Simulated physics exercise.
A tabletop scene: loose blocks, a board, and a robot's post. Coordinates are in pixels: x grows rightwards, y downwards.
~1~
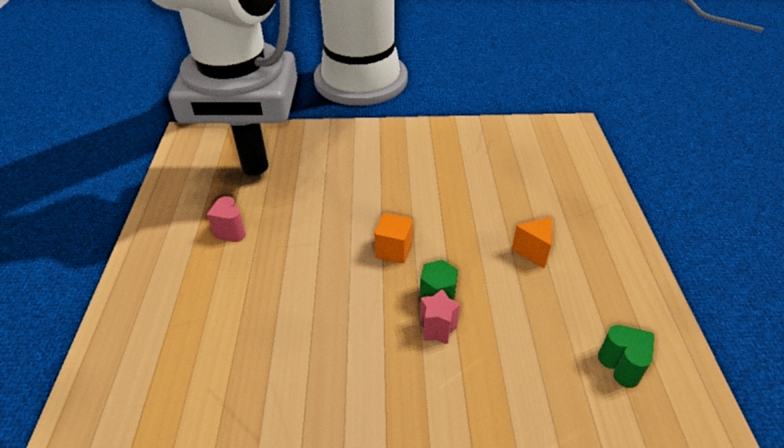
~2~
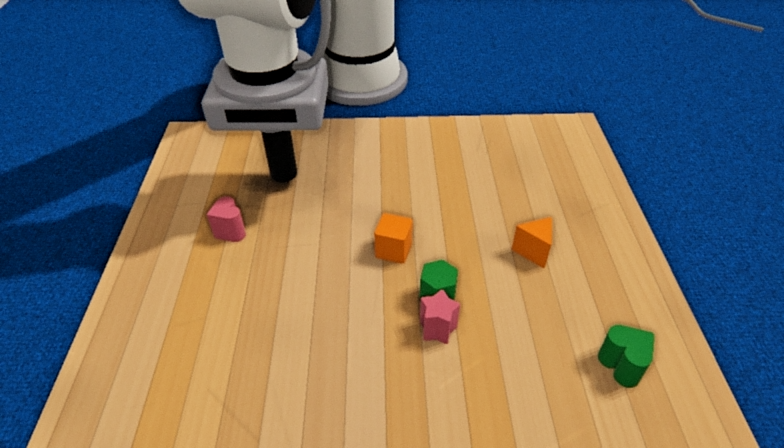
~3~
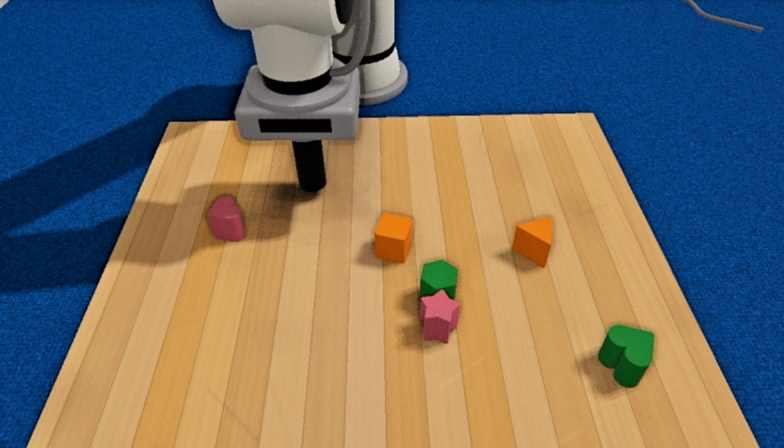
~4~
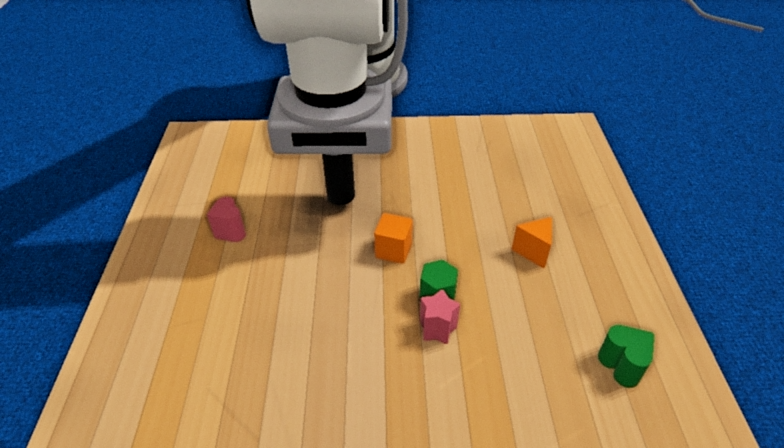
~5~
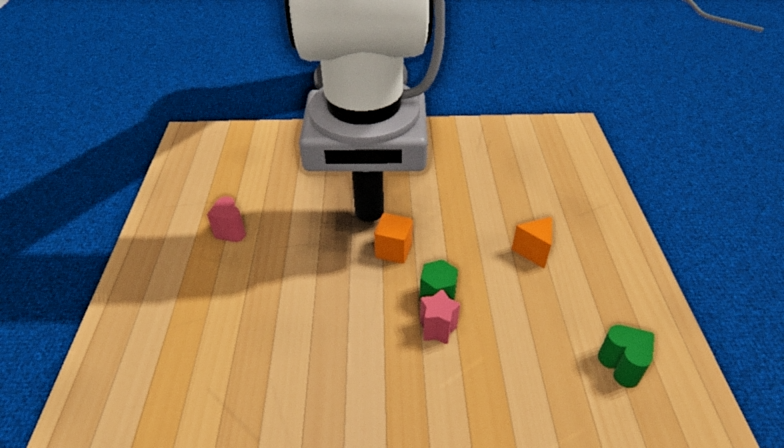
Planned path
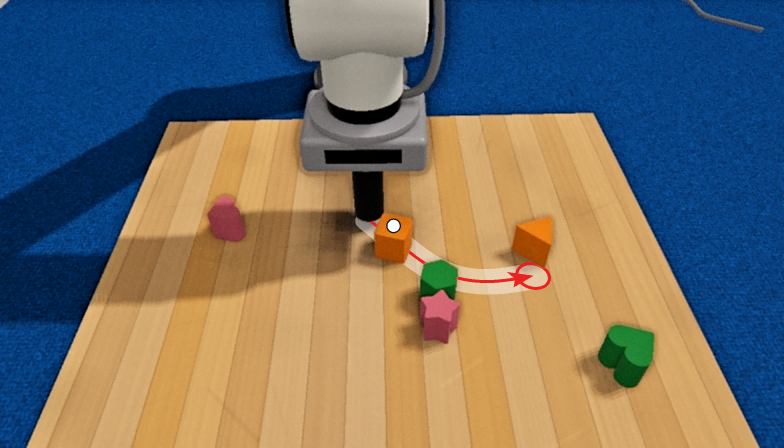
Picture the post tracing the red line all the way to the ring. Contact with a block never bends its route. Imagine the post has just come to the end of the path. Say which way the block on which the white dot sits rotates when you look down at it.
It swings round clockwise.
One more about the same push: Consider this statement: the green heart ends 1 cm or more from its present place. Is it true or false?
The claim does not hold.
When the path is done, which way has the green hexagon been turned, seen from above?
Its rotation is counterclockwise.
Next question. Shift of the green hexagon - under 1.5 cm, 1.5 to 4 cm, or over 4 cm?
Verdict: From 1.5 to 4 cm.
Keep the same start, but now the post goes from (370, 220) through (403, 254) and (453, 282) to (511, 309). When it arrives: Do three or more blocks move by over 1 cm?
Yes, it checks out.
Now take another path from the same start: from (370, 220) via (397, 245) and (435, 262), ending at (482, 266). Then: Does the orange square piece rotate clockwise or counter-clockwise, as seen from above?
Clockwise rotation.
Path on the board, from (370, 220) via (411, 254) and (468, 280), ending at (533, 276); the dot is on the orange square piece.
On the path given first. One third of the way, post (412, 245); orange square piece (414, 257), turned 45° clockwise; green hexagon (441, 276).
Two thirds of the way, post (470, 272); orange square piece (419, 267), turned 100° clockwise; green hexagon (449, 288), turned 30° anticlockwise; pink star (445, 316), turned 35° clockwise.
At the end, post (535, 267); orange square piece (419, 267), turned 100° clockwise; green hexagon (449, 288), turned 30° anticlockwise; pink star (445, 316), turned 35° clockwise; orange triangle in place; green heart in place.
